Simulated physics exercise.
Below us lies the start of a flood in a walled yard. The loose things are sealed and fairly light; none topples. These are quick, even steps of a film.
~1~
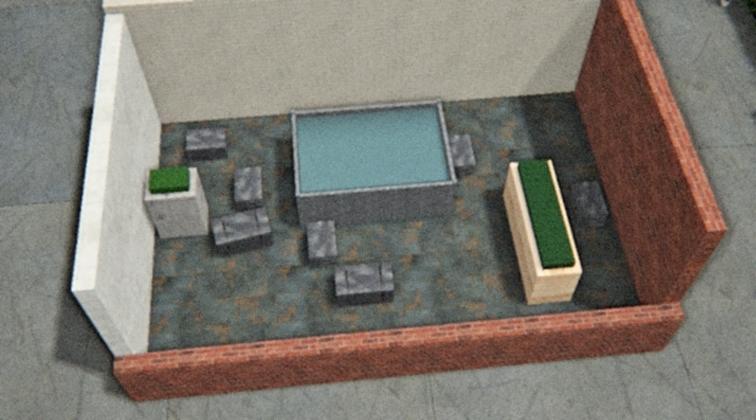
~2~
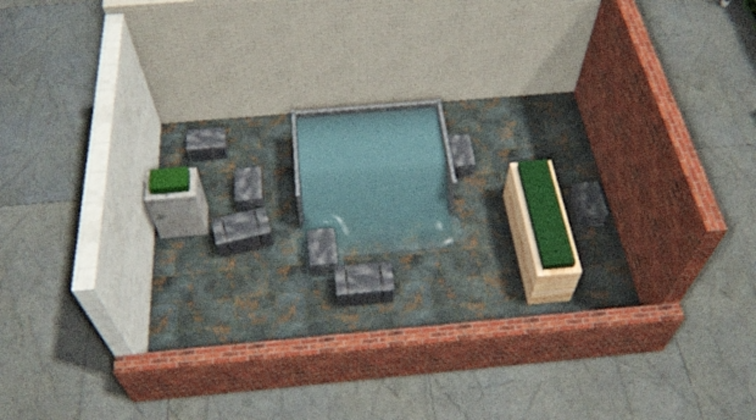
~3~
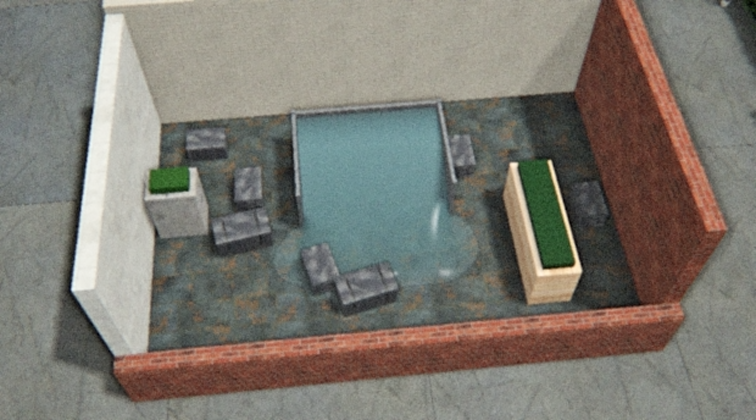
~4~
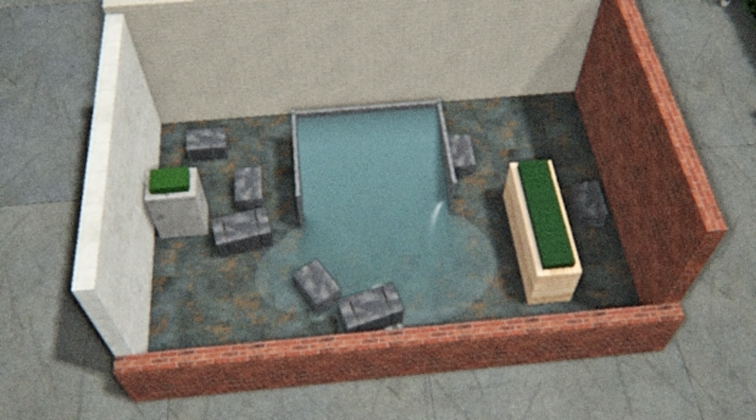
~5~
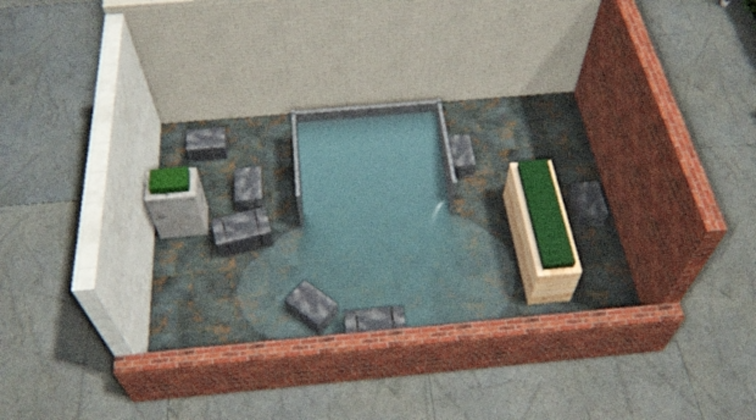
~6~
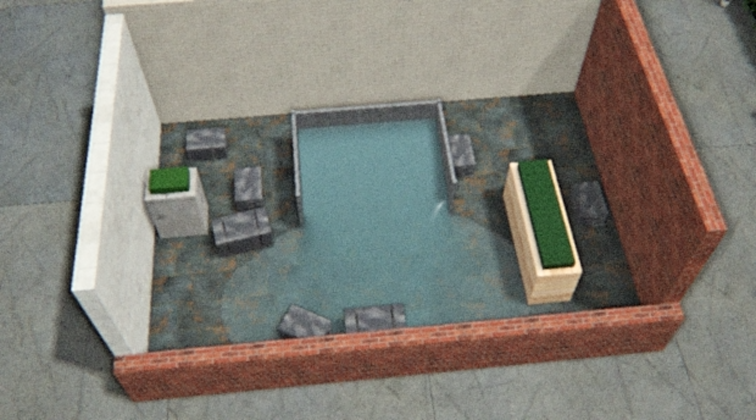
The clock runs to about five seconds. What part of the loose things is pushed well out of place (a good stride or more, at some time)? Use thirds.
That comes to two thirds or above.
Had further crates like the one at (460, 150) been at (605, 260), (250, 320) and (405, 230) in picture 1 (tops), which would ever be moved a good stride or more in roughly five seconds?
In turn: Shifted that much, swept aside, swept aside.
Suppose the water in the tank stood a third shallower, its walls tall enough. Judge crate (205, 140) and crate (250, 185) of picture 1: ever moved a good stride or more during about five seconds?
In turn: No, not that far.
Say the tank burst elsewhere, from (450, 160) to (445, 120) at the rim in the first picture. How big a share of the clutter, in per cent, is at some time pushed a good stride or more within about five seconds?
Roughly 30 per cent.
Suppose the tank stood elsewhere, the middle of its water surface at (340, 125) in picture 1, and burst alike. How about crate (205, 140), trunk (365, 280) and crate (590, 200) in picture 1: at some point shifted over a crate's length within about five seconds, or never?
One after the other: No, shifted that much, yes.
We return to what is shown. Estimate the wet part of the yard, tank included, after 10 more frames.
I make it 50 per cent.
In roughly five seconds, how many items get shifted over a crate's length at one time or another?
I count 6.
A moment on, 2 of 7 are well off their spots; 2 afloat.
Next, 2 of 7 are well off their spots; 2 afloat.
Later, 4 of 7 are well off their spots; 4 afloat.
In the end, 6 of 7 are well off their spots, and 6 have been at some point; 6 afloat.
